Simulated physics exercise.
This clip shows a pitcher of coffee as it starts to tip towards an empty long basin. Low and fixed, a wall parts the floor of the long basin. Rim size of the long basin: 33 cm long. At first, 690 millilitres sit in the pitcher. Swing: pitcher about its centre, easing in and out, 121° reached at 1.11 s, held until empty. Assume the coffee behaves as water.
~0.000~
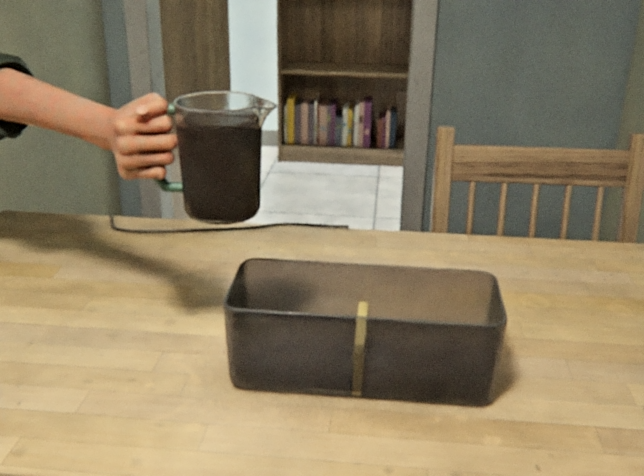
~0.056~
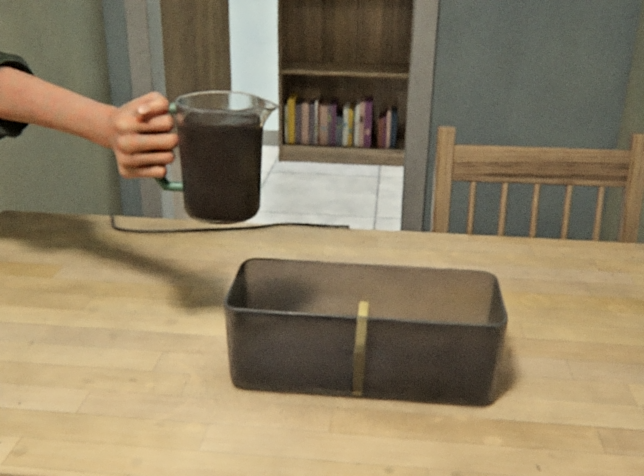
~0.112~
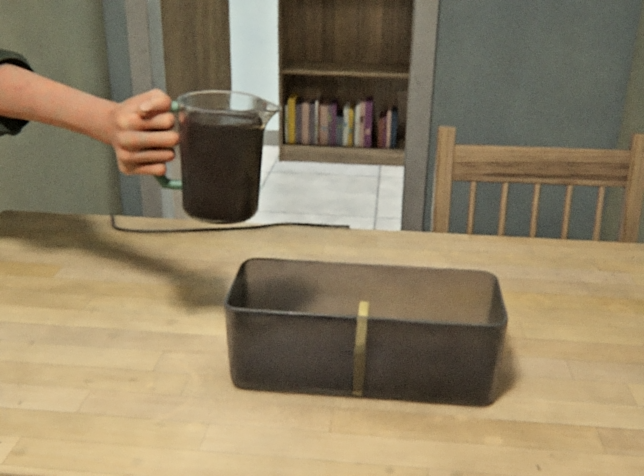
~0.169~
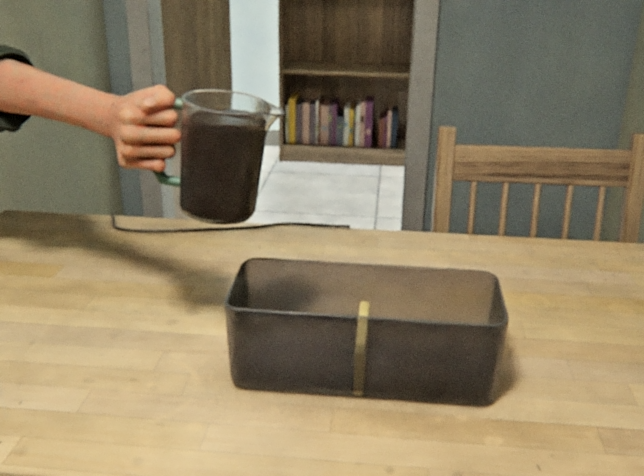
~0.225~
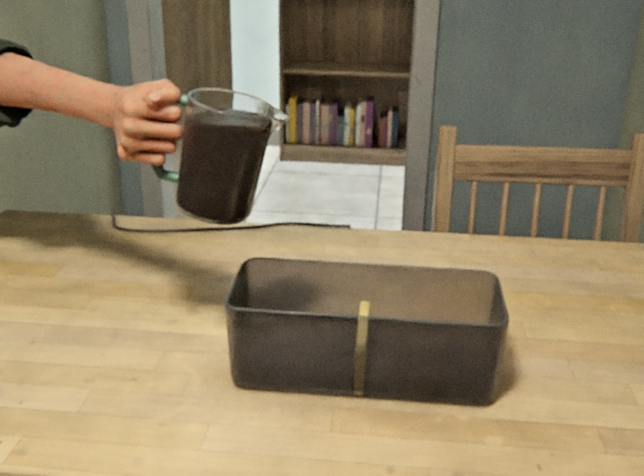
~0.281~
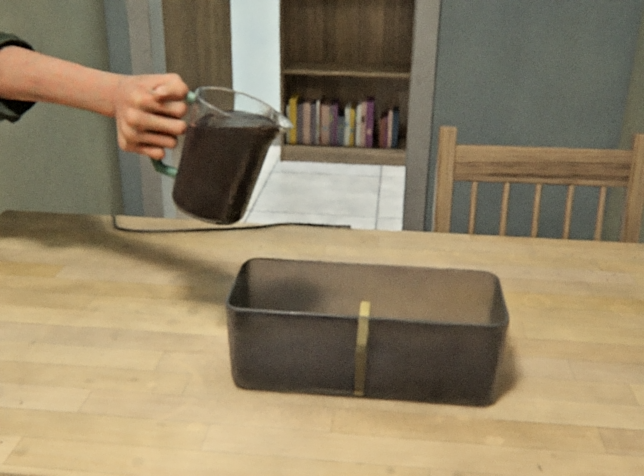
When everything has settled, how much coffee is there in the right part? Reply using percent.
6 out of 100.
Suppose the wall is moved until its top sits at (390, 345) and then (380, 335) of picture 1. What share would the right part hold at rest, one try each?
I'd say 10 percent on the first go, 5 percent on the next.
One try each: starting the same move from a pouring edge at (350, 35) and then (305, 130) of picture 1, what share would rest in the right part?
Try 1: Approx. 90 %; try 2: Approx. 35 %.
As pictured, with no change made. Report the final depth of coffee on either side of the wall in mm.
Left about 30 mm, right about 2 mm.
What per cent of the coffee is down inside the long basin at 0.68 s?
Around 8%.
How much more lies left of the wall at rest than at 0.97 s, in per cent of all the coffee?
That works out to roughly 24 per cent of the whole.
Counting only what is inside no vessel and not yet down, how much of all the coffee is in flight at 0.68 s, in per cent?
About 20 per cent.
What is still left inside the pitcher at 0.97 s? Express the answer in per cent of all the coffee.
Roughly 14 per cent.
By 0.68 s the tilt is 81° and 73 per cent is still to pour, 7 is left of the wall and 1 right of it.
By 0.97 s the tilt is 116° and 13 per cent is still to pour, 62 is left of the wall and 5 right of it.
By 1.28 s the tilt is 121° and 0 per cent is still to pour, 85 is left of the wall and 6 right of it.
By 1.61 s the tilt is 121° and 0 per cent is still to pour, 86 is left of the wall and 6 right of it.
At rest 86 per cent lies left of the wall, 6 right of it and 8 outside.
